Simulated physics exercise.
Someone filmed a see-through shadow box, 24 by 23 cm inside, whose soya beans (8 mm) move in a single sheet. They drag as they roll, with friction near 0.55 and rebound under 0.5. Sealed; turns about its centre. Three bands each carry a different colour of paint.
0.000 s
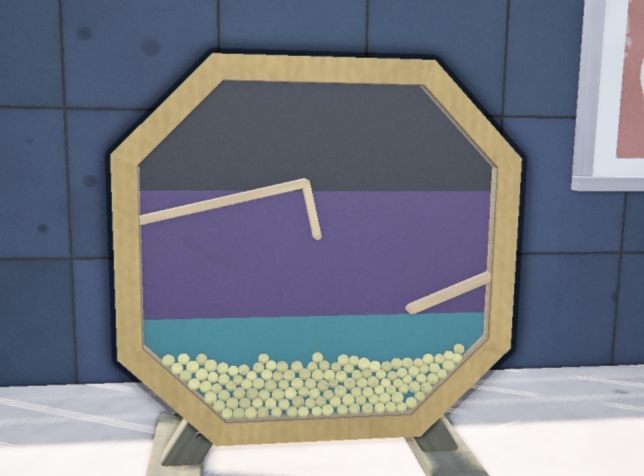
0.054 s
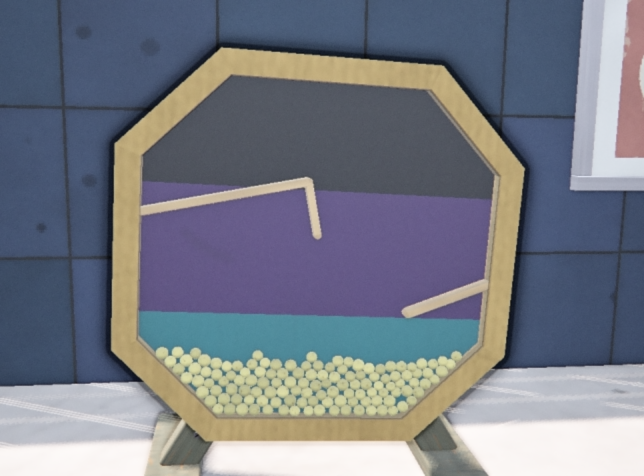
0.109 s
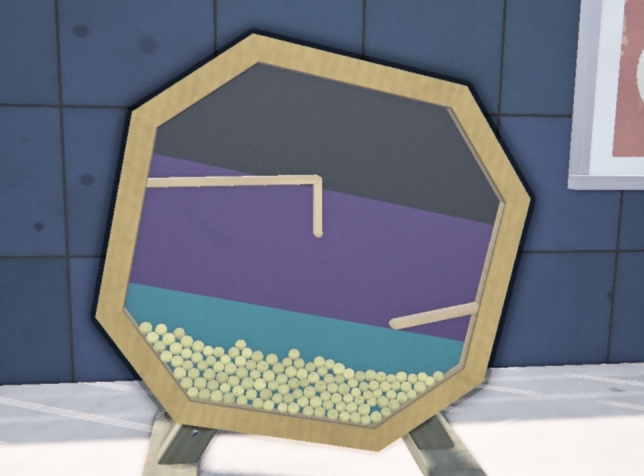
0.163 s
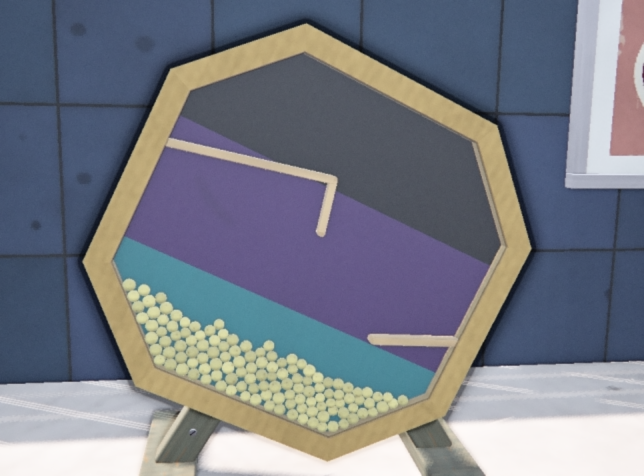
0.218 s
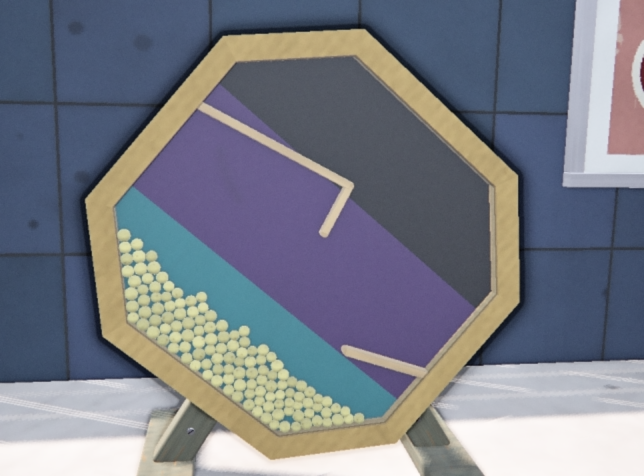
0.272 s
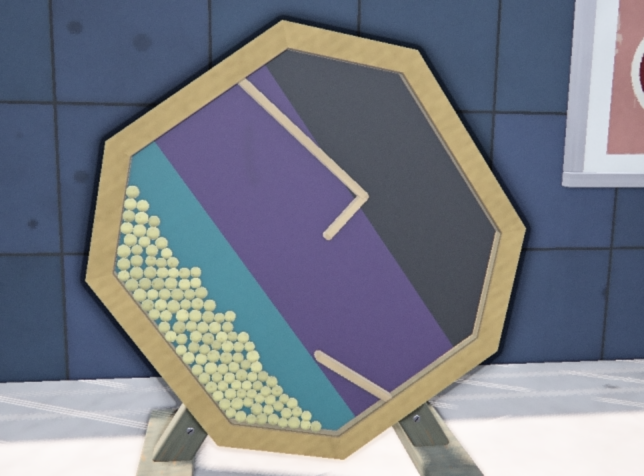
The video shows an octagonal wooden-framed box with black, purple and turquoise bands turning clockwise on its stand, while the pale round beans inside shift from an even layer along the bottom into a steep slope against the lower left.
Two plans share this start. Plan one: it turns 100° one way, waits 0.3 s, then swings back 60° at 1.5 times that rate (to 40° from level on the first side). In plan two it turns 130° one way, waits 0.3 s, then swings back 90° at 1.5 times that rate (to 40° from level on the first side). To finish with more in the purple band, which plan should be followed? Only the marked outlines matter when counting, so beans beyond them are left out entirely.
The latter.
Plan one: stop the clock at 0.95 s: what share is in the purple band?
Around 25 percent.
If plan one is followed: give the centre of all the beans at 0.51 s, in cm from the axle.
About 8 cm left and 5 cm below.
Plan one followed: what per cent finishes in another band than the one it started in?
Roughly 30 per cent.
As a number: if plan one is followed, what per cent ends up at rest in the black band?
About 5 per cent.
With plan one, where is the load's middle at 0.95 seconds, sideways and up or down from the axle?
Offset: Approx. 2 cm left, 9 cm below.
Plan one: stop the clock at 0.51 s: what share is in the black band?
The share there is close to 0 per cent.
Plan one. 0.51 s, it stands 100° clockwise; the beans' middle is 8 cm left of and 5 cm below the centre; purple 20 %, turquoise 80 %.
After 0.95 s, it stands 71° clockwise; the beans' middle is 2 cm left of and 9 cm below the centre; purple 25 %, turquoise 70 %, black 5 %.
After 1.10 s, it stands 40° clockwise; the beans' middle is 3 cm right of and 9 cm below the centre; purple 25 %, turquoise 70 %, black 5 %.
At rest by 1.7 s, it stands 40° clockwise; purple 25 %, turquoise 70 %, black 5 %.
Plan two would end with purple 45 %, turquoise 55 %, black 5 %.
